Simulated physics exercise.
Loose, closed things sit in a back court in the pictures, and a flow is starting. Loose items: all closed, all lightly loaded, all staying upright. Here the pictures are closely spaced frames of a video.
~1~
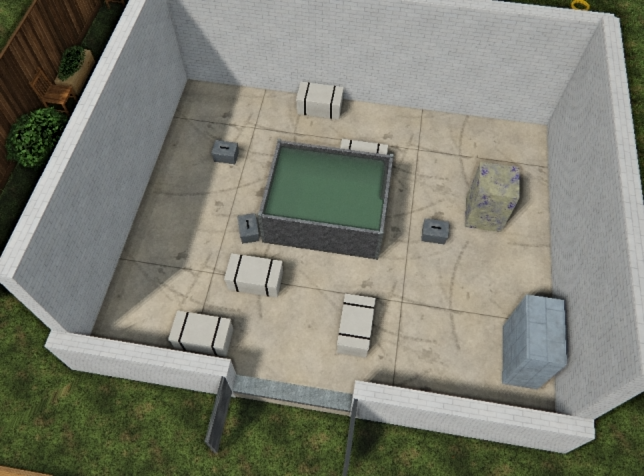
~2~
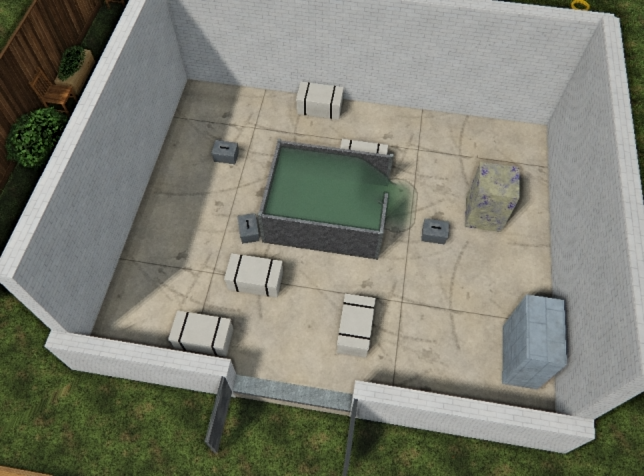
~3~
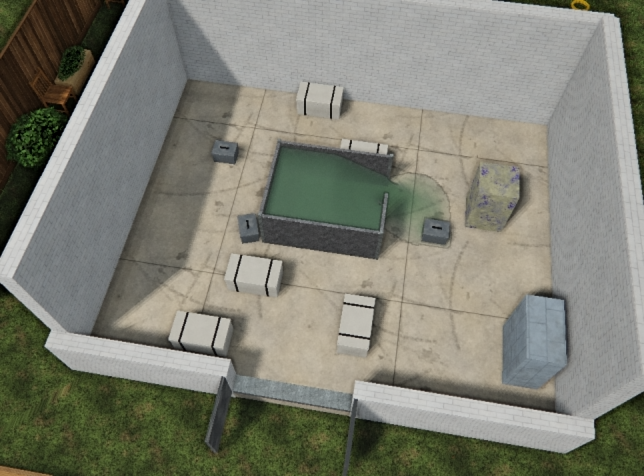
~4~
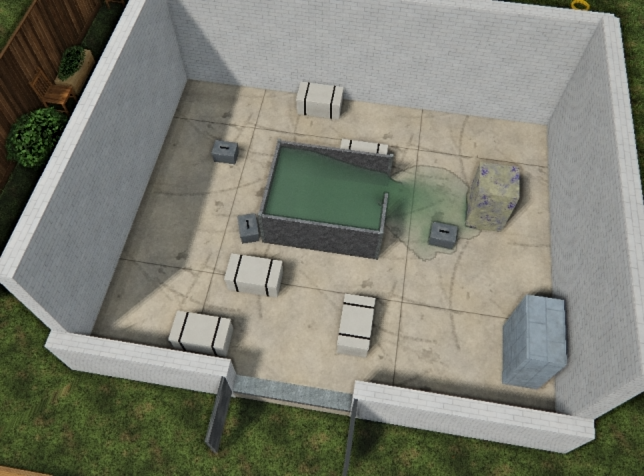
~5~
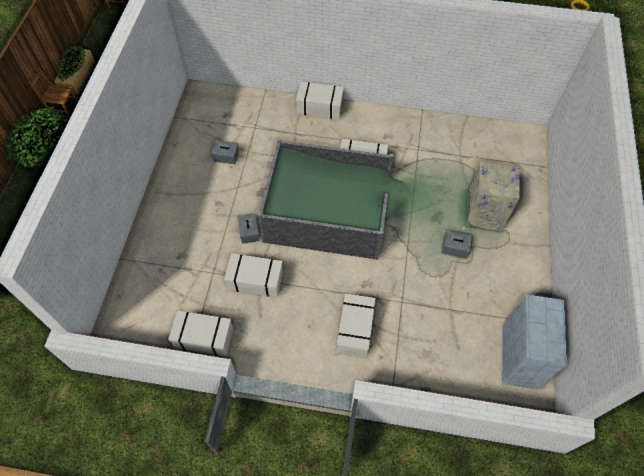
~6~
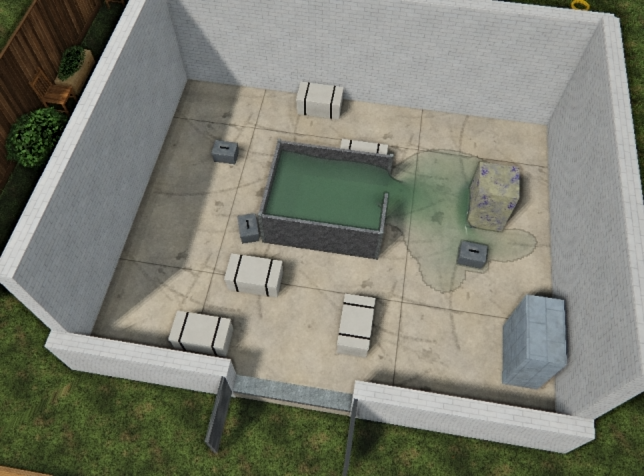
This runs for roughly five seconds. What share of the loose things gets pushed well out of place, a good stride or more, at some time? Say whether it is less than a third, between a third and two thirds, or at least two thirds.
Share: Fewer than a third.
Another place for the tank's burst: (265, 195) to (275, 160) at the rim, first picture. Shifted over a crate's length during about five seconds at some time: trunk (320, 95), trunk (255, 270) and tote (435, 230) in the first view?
First over the mark, then below the mark, then below the mark.
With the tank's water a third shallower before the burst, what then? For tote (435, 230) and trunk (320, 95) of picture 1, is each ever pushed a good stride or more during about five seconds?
Order as asked - carried at least that far, never got there.
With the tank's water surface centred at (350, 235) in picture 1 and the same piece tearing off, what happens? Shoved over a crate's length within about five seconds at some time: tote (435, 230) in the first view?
From the way the scene plays out, it travelled at least that.
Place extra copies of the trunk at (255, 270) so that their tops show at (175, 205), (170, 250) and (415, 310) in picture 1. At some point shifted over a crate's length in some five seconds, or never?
Stays put, stays put, stays put.
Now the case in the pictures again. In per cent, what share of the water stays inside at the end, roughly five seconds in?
About 100 percent.
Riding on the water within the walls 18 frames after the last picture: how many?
The tally stands at 1.
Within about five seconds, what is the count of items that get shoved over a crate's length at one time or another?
The answer is 1.
A moment on, 1 of 8 are well off their spots; 0 afloat.
Next, 1 of 8 are well off their spots; 1 afloat.
Later, 1 of 8 are well off their spots; 1 afloat.
In the end, 1 of 8 are well off their spots, and 1 have been at some point; 1 afloat.
